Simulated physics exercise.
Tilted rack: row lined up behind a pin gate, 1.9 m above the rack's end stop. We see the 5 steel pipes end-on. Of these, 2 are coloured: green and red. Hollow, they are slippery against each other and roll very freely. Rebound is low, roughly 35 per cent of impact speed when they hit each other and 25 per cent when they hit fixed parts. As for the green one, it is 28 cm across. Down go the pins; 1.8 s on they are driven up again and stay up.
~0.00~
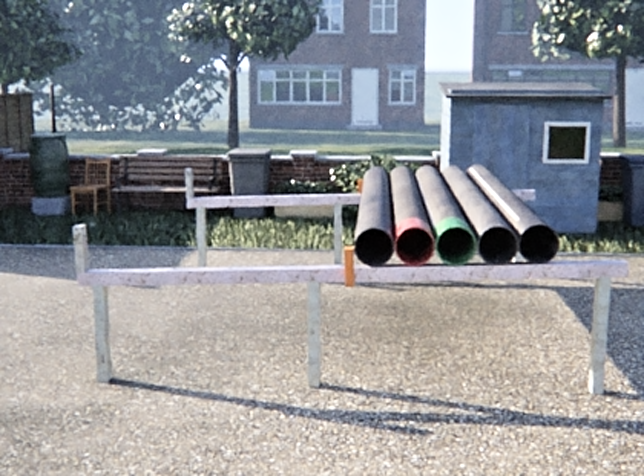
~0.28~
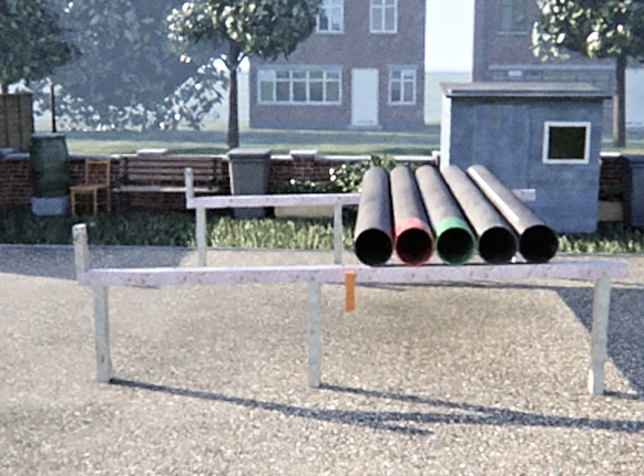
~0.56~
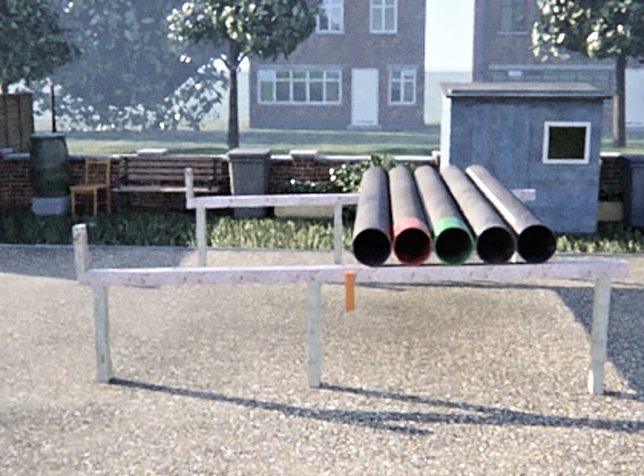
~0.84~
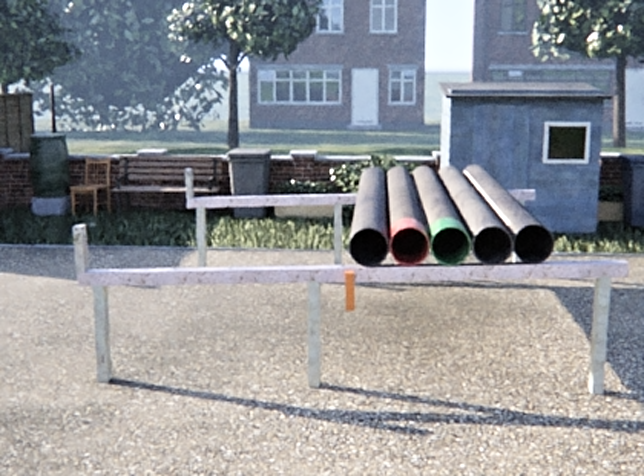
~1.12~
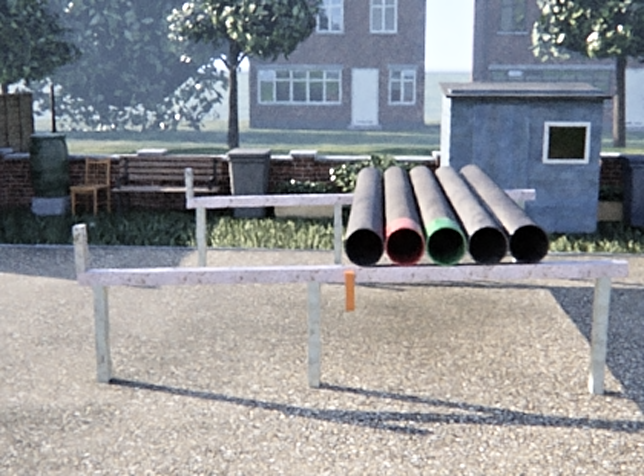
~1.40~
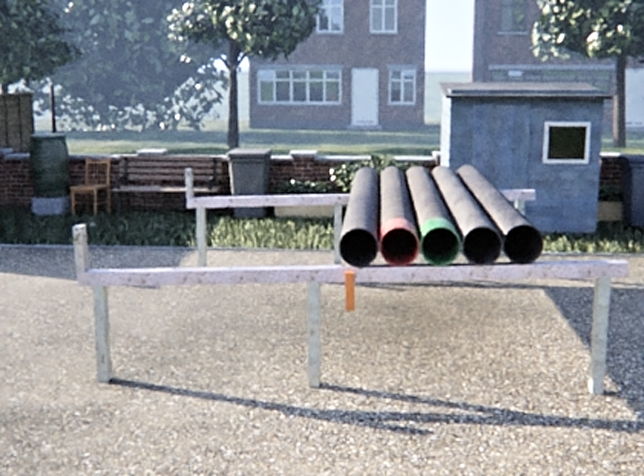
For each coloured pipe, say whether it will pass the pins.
The green pipe waits above the pins, the red is held back.
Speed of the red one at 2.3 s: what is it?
About 0.0 m/s.
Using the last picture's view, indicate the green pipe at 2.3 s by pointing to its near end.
Estimated pixel position: About (415, 247).
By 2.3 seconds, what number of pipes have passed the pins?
1.
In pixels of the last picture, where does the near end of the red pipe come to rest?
Roughly (374, 248).
By 2.3 s, green is on the rails, 45 cm above the pins; red is on the rails, 15 cm above the pins; 1 below the pins.
By 3.4 s, green and red as before; 1 below the pins.
Finally (4.7 s), green is on the rails, 45 cm above the pins; red is on the rails, 15 cm above the pins; 1 below the pins.
